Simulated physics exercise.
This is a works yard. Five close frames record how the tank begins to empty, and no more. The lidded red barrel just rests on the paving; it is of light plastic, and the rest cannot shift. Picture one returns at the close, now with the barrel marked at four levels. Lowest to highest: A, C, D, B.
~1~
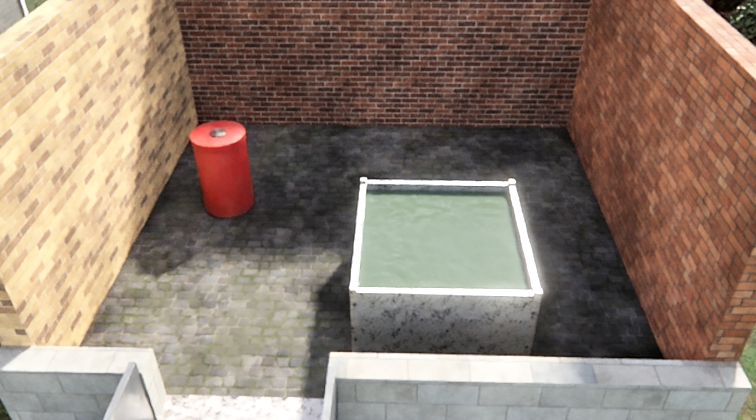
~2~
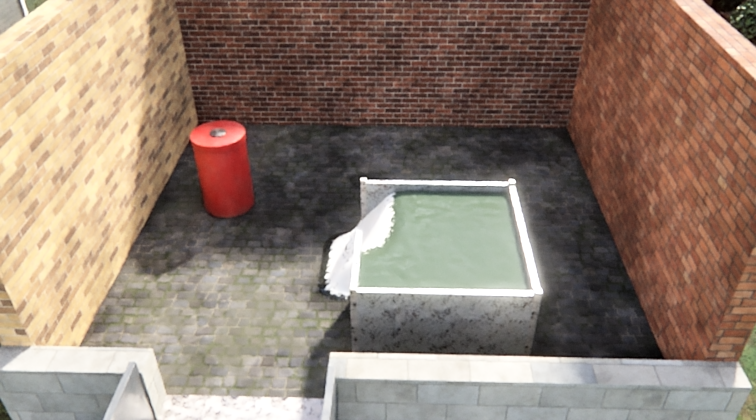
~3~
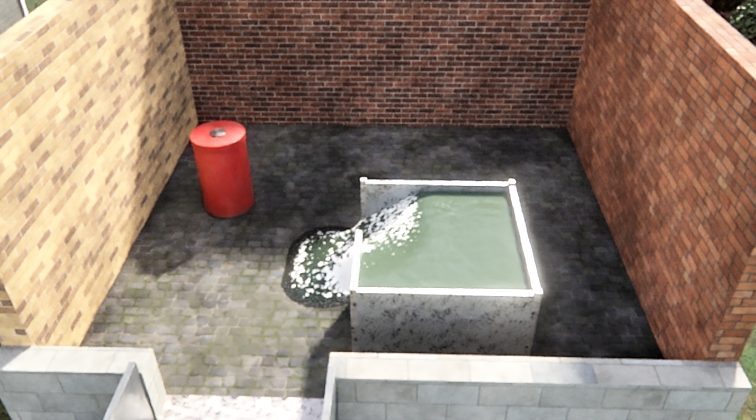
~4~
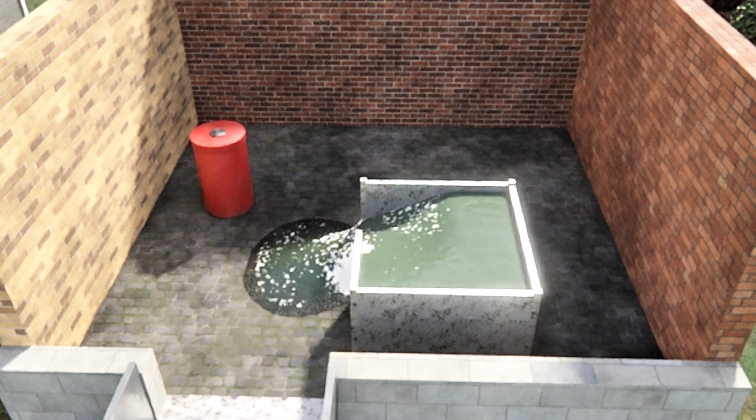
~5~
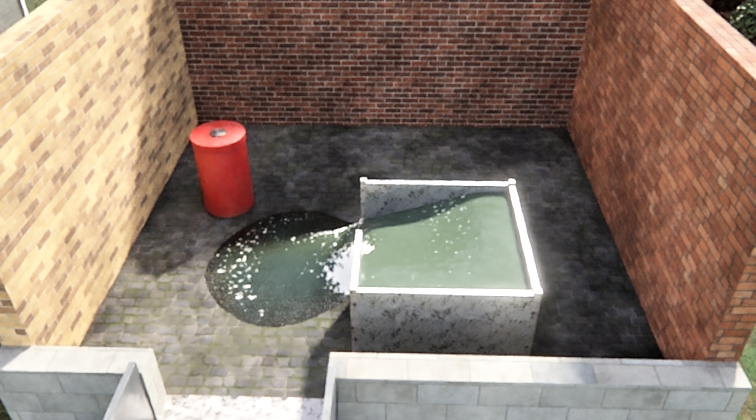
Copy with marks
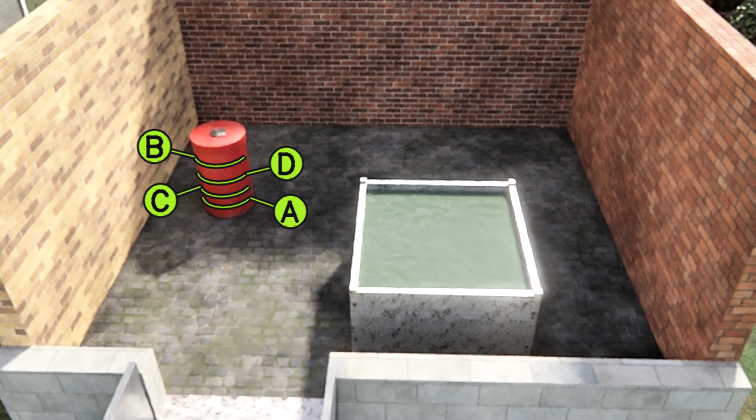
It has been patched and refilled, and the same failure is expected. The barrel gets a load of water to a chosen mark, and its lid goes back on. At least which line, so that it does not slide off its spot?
Take C.
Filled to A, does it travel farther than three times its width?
No, less.
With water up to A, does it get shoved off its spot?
Yes, that goes wrong.
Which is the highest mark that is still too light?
Here it is mark A.
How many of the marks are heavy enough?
Three.
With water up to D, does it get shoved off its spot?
No.
In lime, A at (222, 207); B at (215, 166); C at (220, 196); D at (218, 183); from the bottom up A, C, D, B.
If A is chosen, it is pushed about twice its own width away.
If B is chosen, it does not move.
If C is chosen, it shifts by a finger or two and stays.
If D is chosen, it does not move.
